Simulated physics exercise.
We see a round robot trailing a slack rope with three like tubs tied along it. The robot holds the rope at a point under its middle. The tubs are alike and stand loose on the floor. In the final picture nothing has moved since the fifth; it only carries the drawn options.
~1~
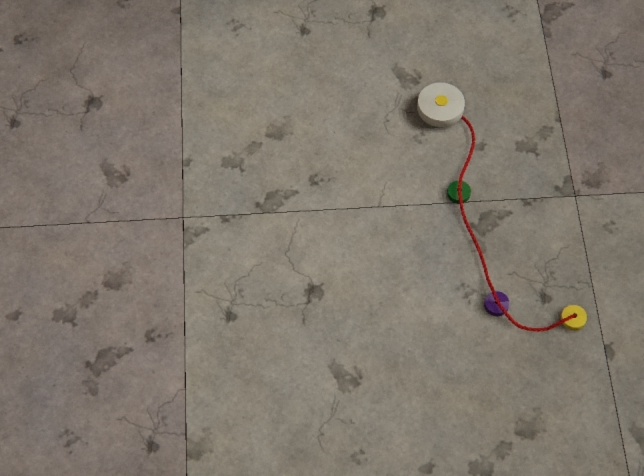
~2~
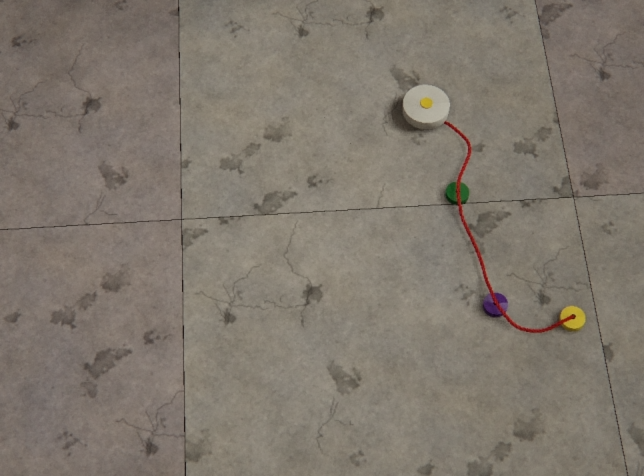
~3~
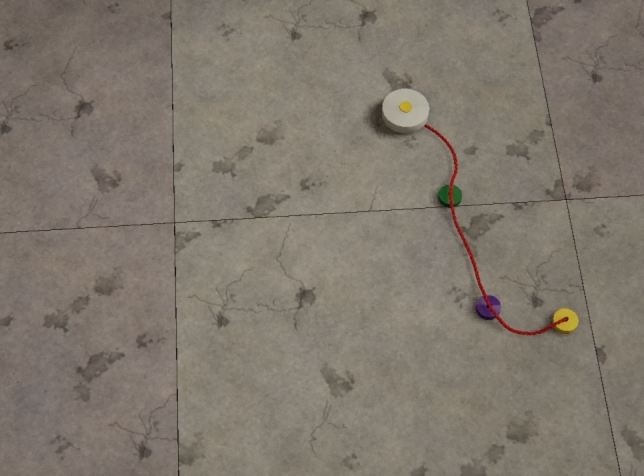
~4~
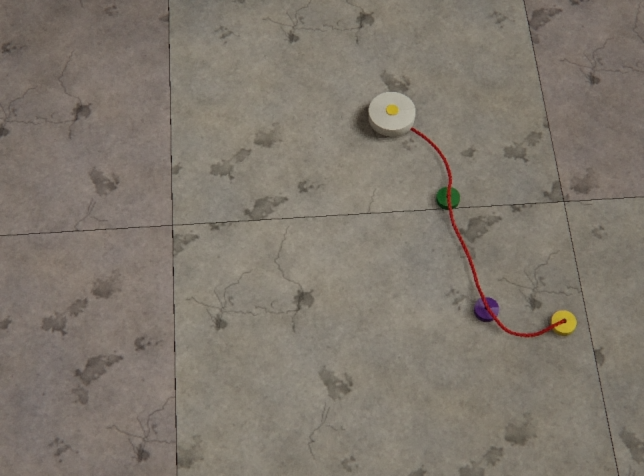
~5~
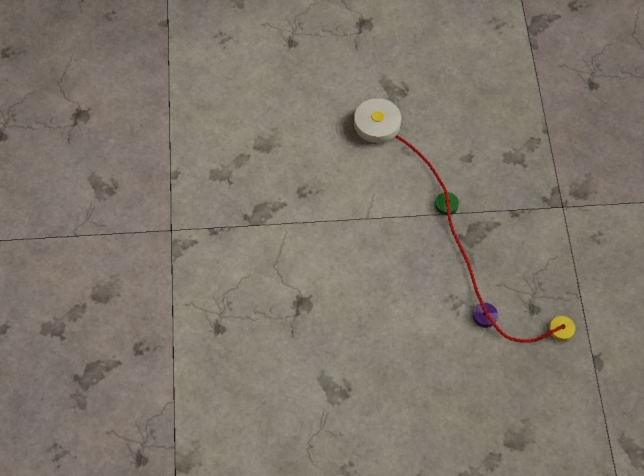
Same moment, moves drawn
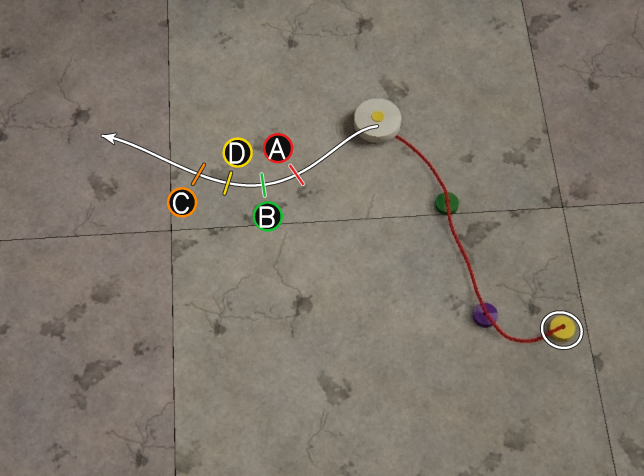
On a cracked tile floor, a round white robot trailing a slack red rope slides left past unmoving green, purple and yellow tubs.
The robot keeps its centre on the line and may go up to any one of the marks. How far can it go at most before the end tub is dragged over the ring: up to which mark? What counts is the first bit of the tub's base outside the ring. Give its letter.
B is the last safe stop.
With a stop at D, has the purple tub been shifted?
Yes.
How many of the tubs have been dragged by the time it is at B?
By then, two.
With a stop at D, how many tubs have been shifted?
Three.
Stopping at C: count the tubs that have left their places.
Three.
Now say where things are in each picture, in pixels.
Yellow tub (574, 317); purple tub (497, 303); green tub (459, 191), in the first picture.
Robot (426, 108); yellow tub (573, 318), in the second picture.
Robot (405, 112); green tub (450, 195), in the third picture.
Robot (392, 115); purple tub (487, 309), in the fourth picture.
Robot (378, 121); yellow tub (562, 328); purple tub (485, 315); green tub (447, 203), in the fifth picture.
On the copy, A at (297, 175); B at (263, 185); C at (198, 174); D at (228, 183); the ring at (562, 330); the route from (377, 126) via (243, 185) to (103, 136).
On B. First, robot (339, 141); yellow tub (562, 328); purple tub (485, 312); green tub (440, 202).
Then, robot (302, 167); yellow tub (562, 328); purple tub (484, 308); green tub (416, 207).
Finally, robot (263, 180); yellow tub (562, 328); purple tub (477, 298); green tub (379, 217); the ringed tub at the far end is still in its ring.
By contrast, A is safe but short; C drags the last tub to (508, 303); D drags the last tub to (538, 318).
